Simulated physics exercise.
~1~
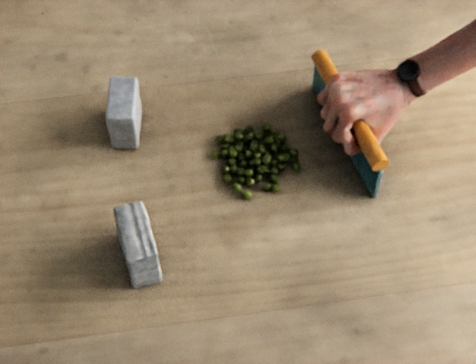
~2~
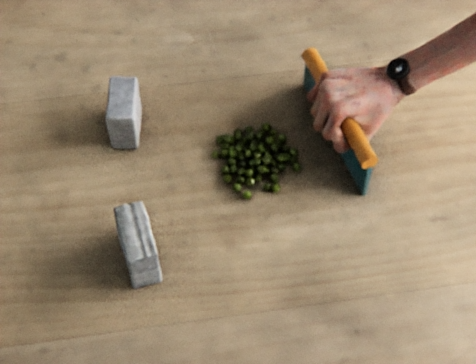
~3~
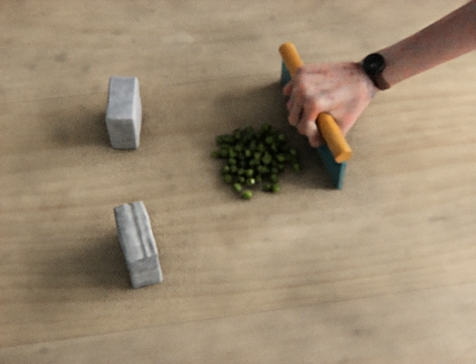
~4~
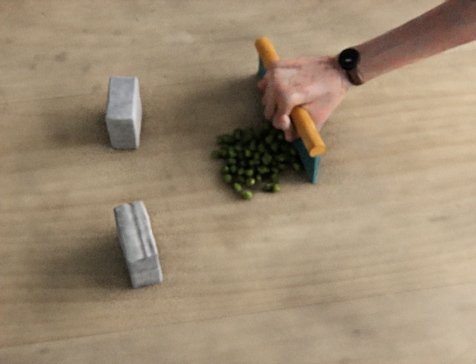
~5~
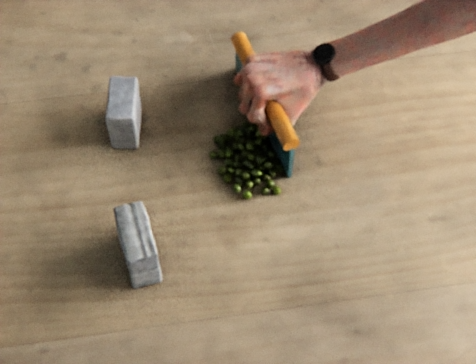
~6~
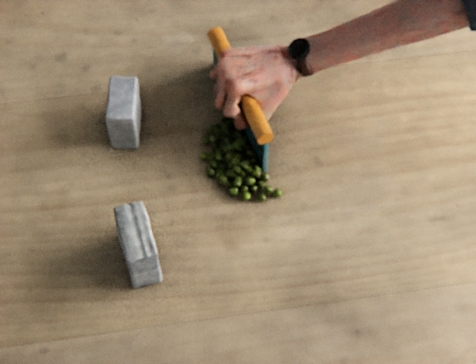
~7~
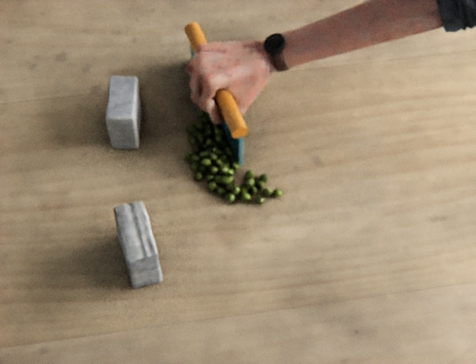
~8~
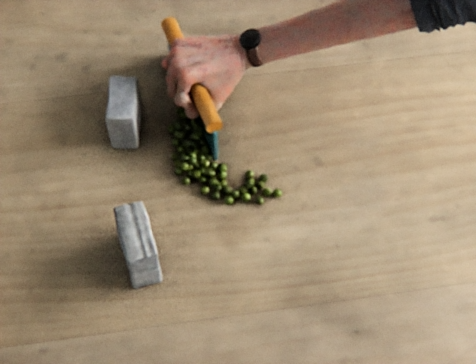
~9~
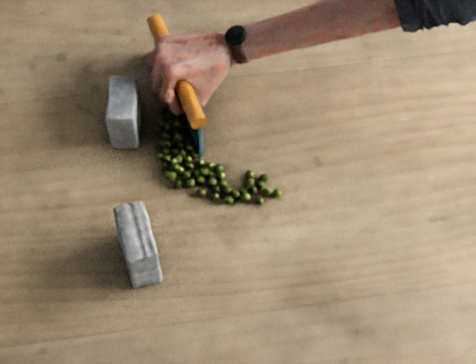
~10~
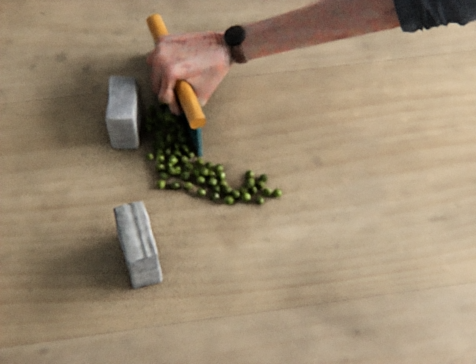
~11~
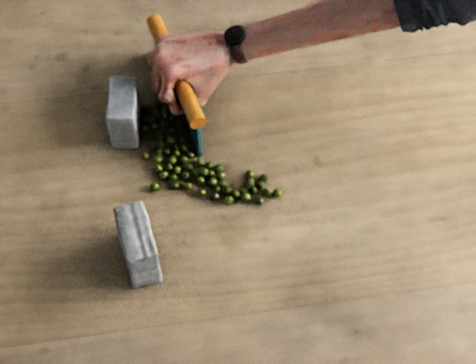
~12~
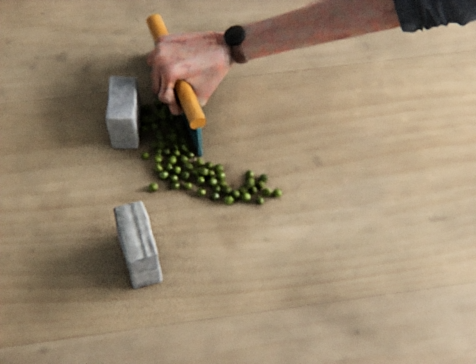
We see a hand with a dark watch slide an orange-handled scraper left across a wooden surface into a pile of small green olives, stretching them into a diagonal trail, then stop beside the upper of two gray blocks, with the olives still short of the gap.
